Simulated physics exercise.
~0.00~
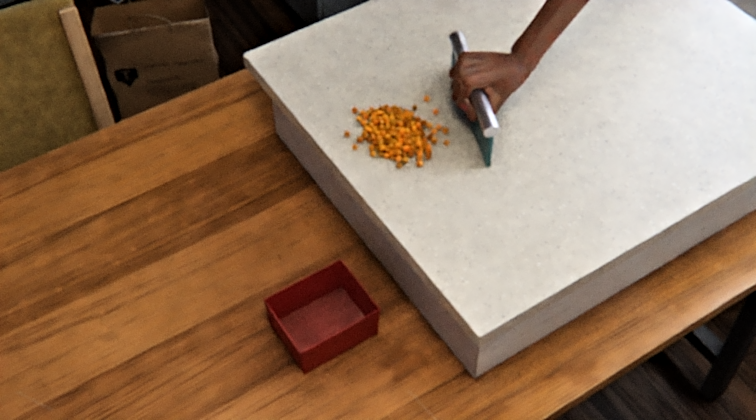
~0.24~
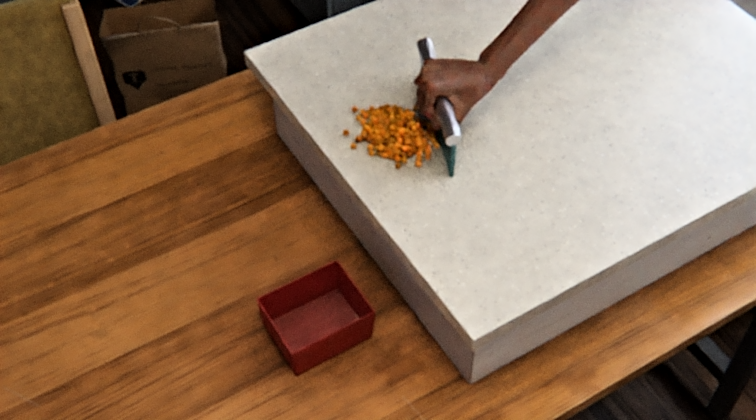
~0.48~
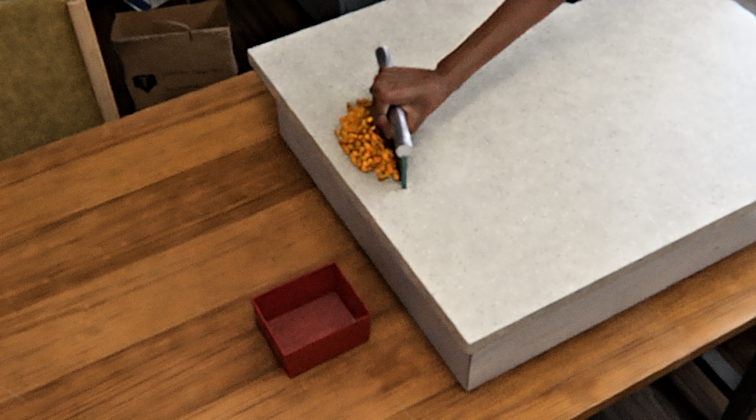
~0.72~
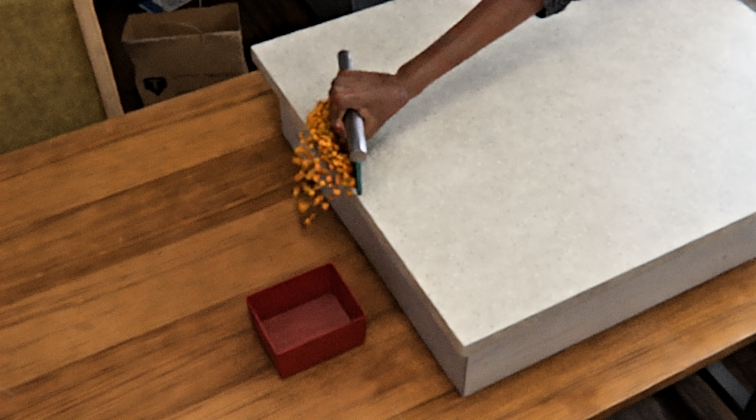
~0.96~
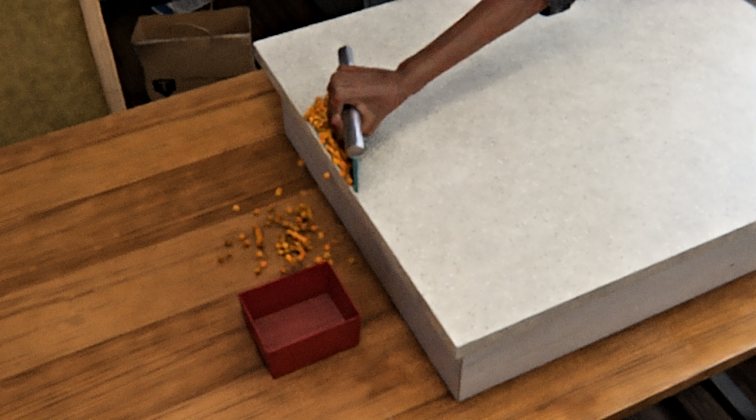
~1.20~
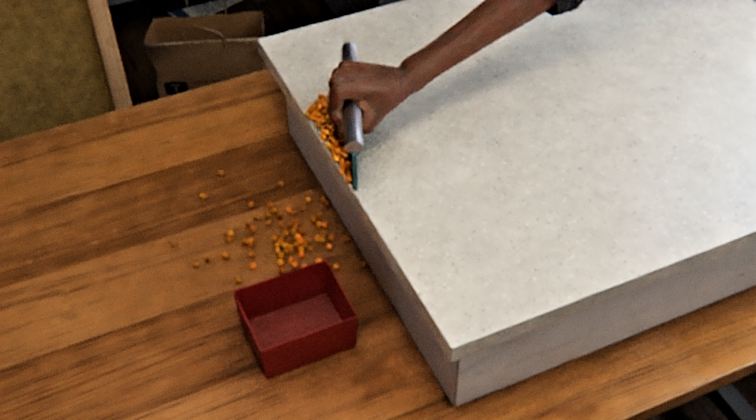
A hand with a scraper pushes a pile of orange kernels leftward across a pale raised slab until it stops at the edge, where many spill onto the wooden table beside a red tin, which stays empty, while the rest remain heaped against the blade.
